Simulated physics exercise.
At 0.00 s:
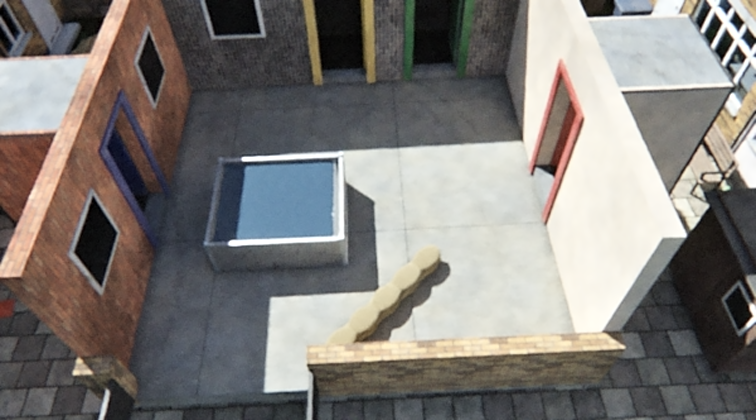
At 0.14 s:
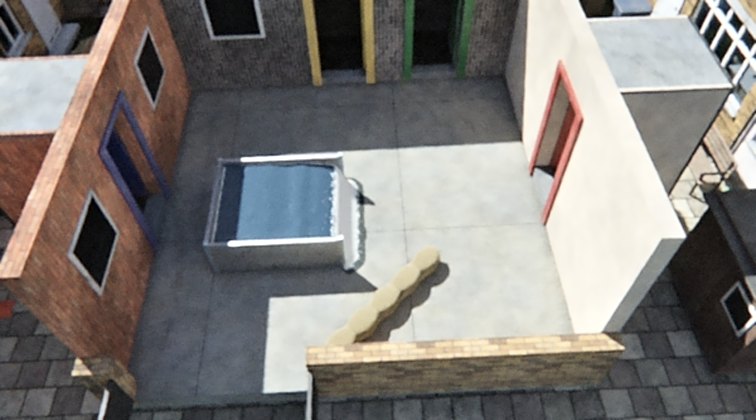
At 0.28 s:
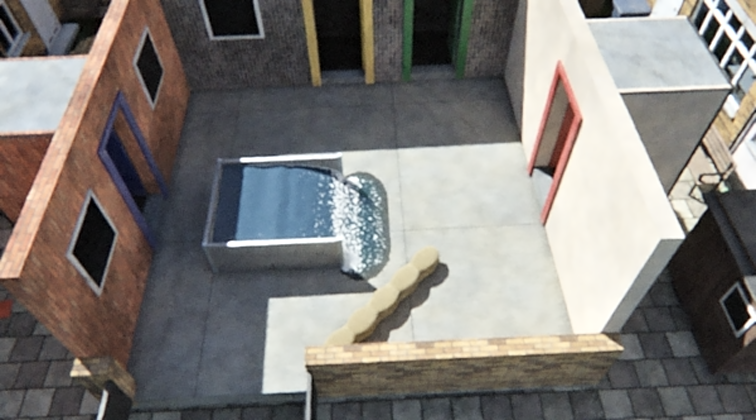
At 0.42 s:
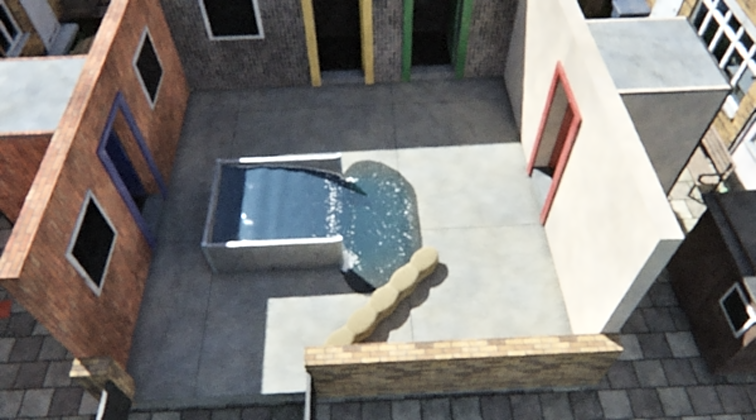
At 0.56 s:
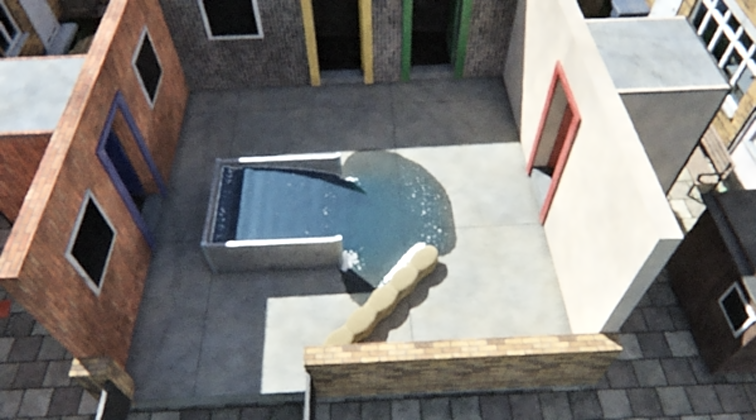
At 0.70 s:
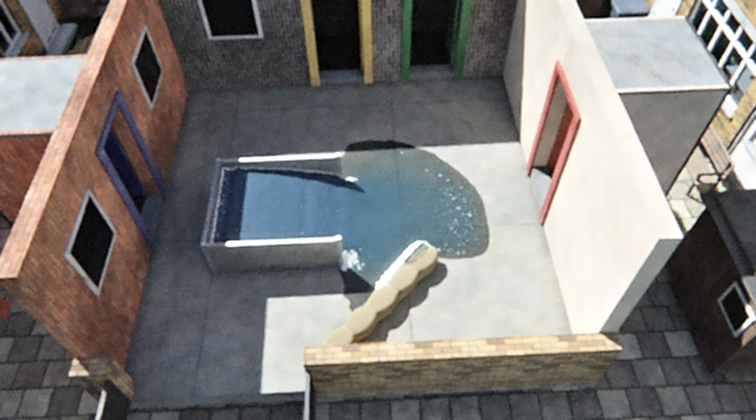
A walled yard held an open tank of still water until its right side gave way, and the water poured out, spreading right across the floor in a widening pool and along the sandbags.
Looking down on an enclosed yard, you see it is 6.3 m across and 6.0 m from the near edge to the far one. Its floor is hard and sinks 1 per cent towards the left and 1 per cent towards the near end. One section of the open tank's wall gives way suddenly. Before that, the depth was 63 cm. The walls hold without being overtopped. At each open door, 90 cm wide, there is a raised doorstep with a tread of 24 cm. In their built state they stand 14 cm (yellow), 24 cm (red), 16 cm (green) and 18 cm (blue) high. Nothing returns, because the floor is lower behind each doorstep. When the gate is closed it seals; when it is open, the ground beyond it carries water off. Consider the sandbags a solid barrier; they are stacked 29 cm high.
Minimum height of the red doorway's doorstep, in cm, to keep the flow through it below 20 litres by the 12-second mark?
Roughly 25 cm.
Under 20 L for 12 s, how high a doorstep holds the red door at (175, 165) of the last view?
Around 7.0 cm would do it.
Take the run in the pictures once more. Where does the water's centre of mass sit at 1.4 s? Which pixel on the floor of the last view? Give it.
Centre of mass: About (353, 221) px.
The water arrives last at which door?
Blue.
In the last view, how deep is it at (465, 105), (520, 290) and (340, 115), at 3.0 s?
Close to 10, 9 and 0 cm, one after the other.
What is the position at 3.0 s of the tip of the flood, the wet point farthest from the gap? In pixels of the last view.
The farthest wet point is roughly at (495, 77) in the last view.
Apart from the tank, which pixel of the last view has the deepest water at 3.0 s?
Check close to (497, 83).
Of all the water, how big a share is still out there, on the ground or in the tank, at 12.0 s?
Something near 84 out of a hundred parts.
After 1.4 s water covers 25 % of the floor, deepest (34 cm) near (403, 267); 27 cm at the red door, 0 litres in over its 24 cm doorstep.
After 3.0 s water covers 50 % of the floor, deepest (30 cm) near (497, 83); 21 cm at the red door, 23 litres in over its 24 cm doorstep.
After 12.0 s water covers 85 % of the floor, deepest (12 cm) near (359, 370); 4 cm at the red door, 24 litres in over its 24 cm doorstep.
At the red door as built, the water arrived by 1.0 s and peaked near 32 cm at 1.8 s.
With a doorstep of 21.5 cm, 41 litres would have come in within the 12 s; with 28.5 cm, 6 litres. So under 20 litres takes about 25 cm.
